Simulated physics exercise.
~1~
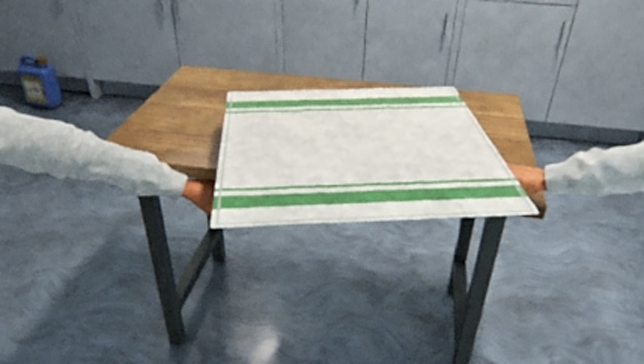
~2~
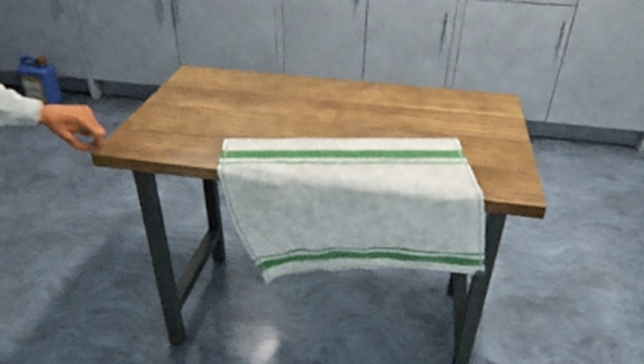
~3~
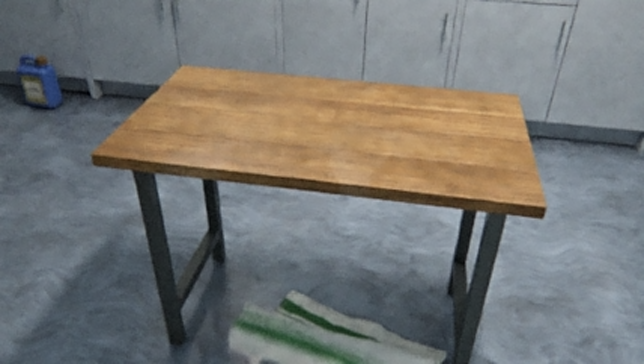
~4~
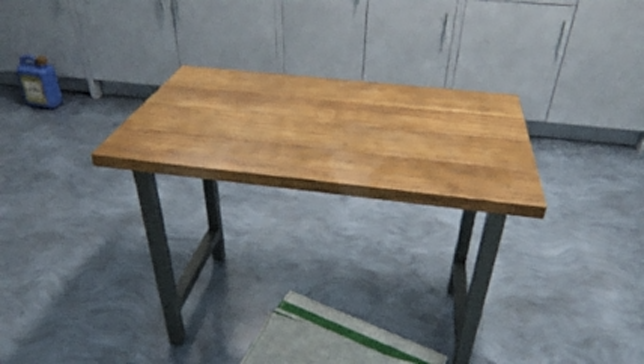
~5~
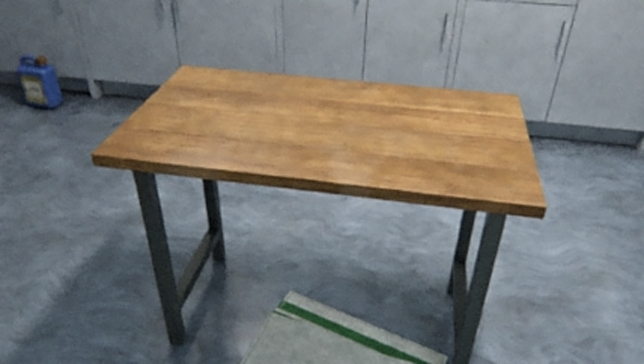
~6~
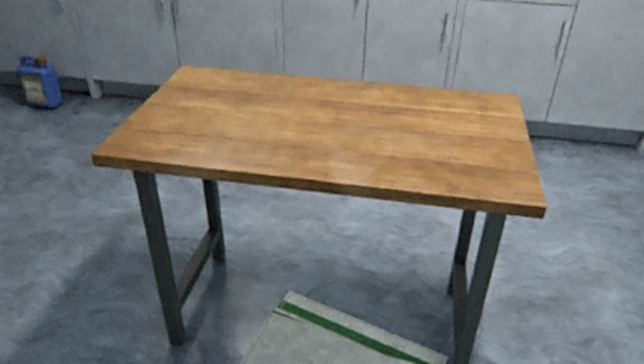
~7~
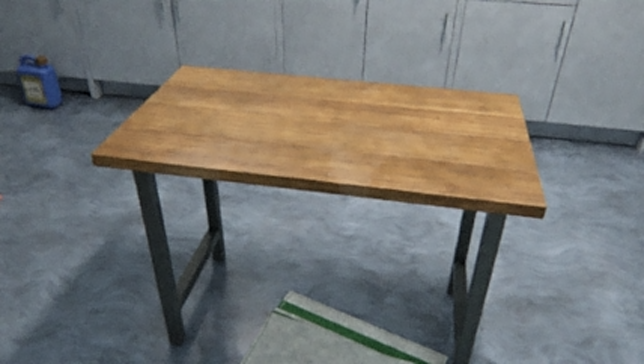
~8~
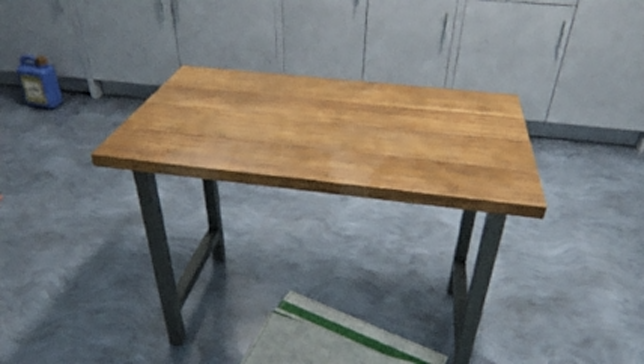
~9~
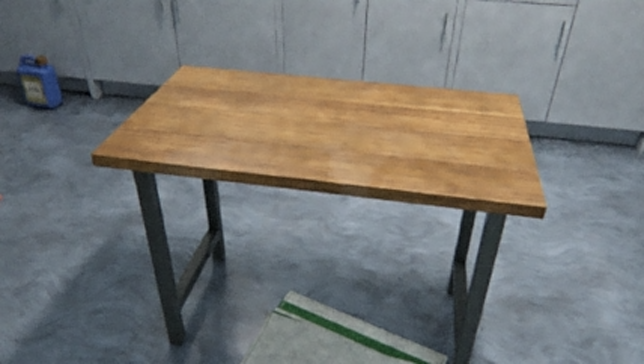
A white tea towel with green stripes is held level by two white-sleeved arms, one on each side, over the near part of a brown wooden table with dark metal legs. The still view looks down from the front onto a blue-grey floor, with pale grey cabinets behind and a blue container at the back left. The hands let go and withdraw, and the towel drapes over the near edge, most of it hanging down. It slides off completely and drops to the floor in front. There it settles and stays, partly out of view, leaving the tabletop bare.
